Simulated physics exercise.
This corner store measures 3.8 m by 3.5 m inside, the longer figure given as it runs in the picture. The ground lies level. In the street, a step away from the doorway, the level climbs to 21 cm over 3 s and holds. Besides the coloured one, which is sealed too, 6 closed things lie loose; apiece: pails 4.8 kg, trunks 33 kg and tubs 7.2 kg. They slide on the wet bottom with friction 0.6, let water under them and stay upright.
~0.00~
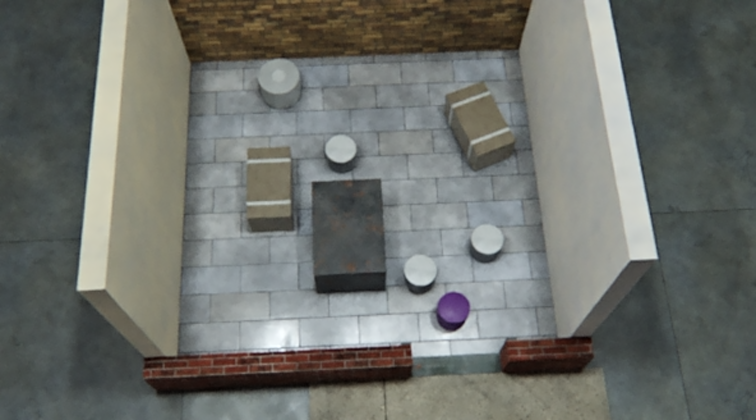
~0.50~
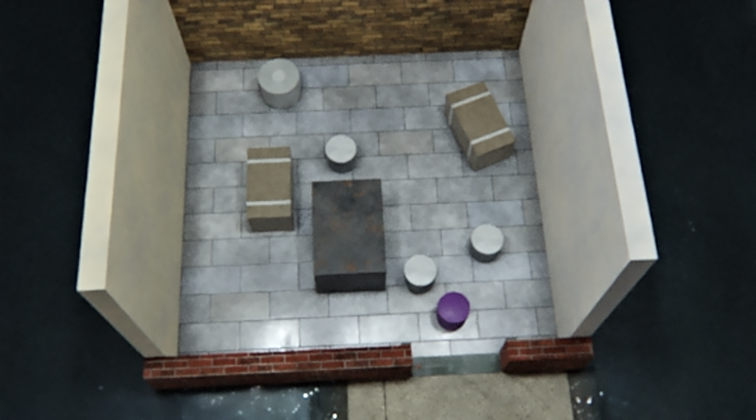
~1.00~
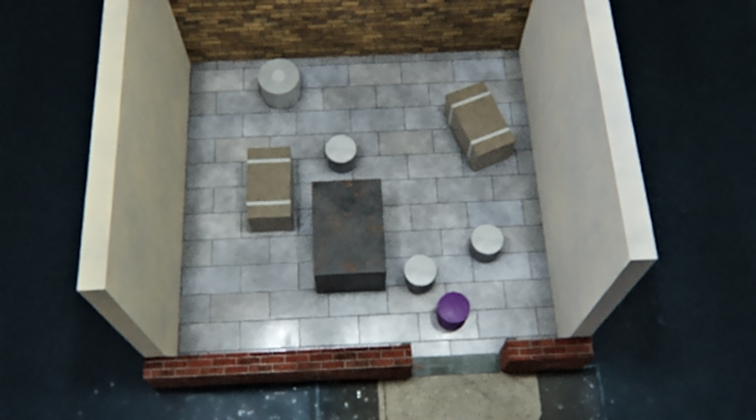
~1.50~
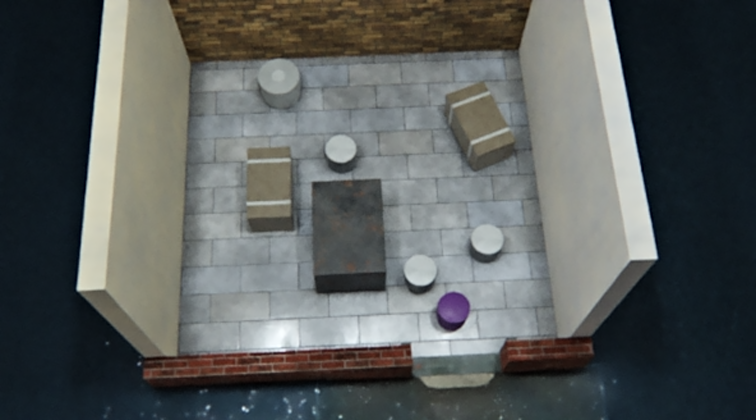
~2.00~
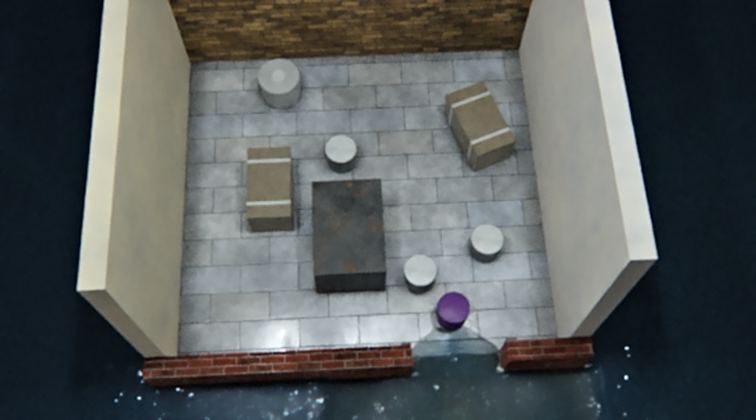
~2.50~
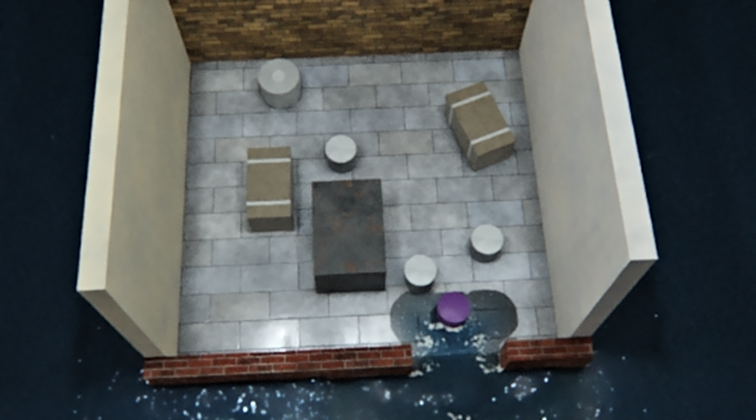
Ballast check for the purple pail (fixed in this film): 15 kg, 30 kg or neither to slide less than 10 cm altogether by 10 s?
For it, only the higher weight holds it.
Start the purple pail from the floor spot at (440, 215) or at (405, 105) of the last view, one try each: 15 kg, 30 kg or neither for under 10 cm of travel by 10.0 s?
In that order: Either load holds; the smaller is enough.
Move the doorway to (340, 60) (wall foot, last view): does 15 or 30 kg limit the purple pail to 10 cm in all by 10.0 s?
In that case the smaller load will do.
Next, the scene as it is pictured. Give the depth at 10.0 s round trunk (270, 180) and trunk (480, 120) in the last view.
About 5 and 8 cm.
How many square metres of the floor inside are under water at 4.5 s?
About 6.5 m2.
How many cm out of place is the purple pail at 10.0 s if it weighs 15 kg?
About 30 cm.
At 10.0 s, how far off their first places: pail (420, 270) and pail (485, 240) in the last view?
In that order: 50 cm, 250 cm.
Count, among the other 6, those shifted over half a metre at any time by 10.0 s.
That makes 3.
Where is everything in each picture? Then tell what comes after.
In the first frame, the purple pail at (454, 307) rests on the ground; 0.0 m2 under water; 0 of 7 have shifted.
In the second frame, the purple pail at (454, 307) rests on the ground; 0.0 m2 under water; 0 of 7 have shifted.
In the third frame, the purple pail at (454, 307) rests on the ground; 0.0 m2 under water; 0 of 7 have shifted.
In the fourth frame, the purple pail at (454, 307), on the bottom; water covers 0.0 m2; 0 of 7 have shifted.
In the fifth frame, the purple pail at (454, 307), on the bottom; 0.1 m2 under water; 0 of 7 have shifted.
In the sixth frame, the purple pail at (454, 307), on the bottom; water covers 0.6 m2; 0 of 7 have shifted.
After 3.5 s the purple pail would be 10 cm from its start with 15 kg and 0 cm from its start with 30 kg; 10 cm of water round it then.
After 4.5 s the purple pail would be 31 cm from its start with 15 kg and 0 cm from its start with 30 kg; 8 cm of water round it then.
After 7.0 s the purple pail would be 32 cm from its start with 15 kg and 0 cm from its start with 30 kg; 9 cm of water round it then.
After 10.0 s the purple pail would be 34 cm from its start with 15 kg and 0 cm from its start with 30 kg; 11 cm of water round it then.
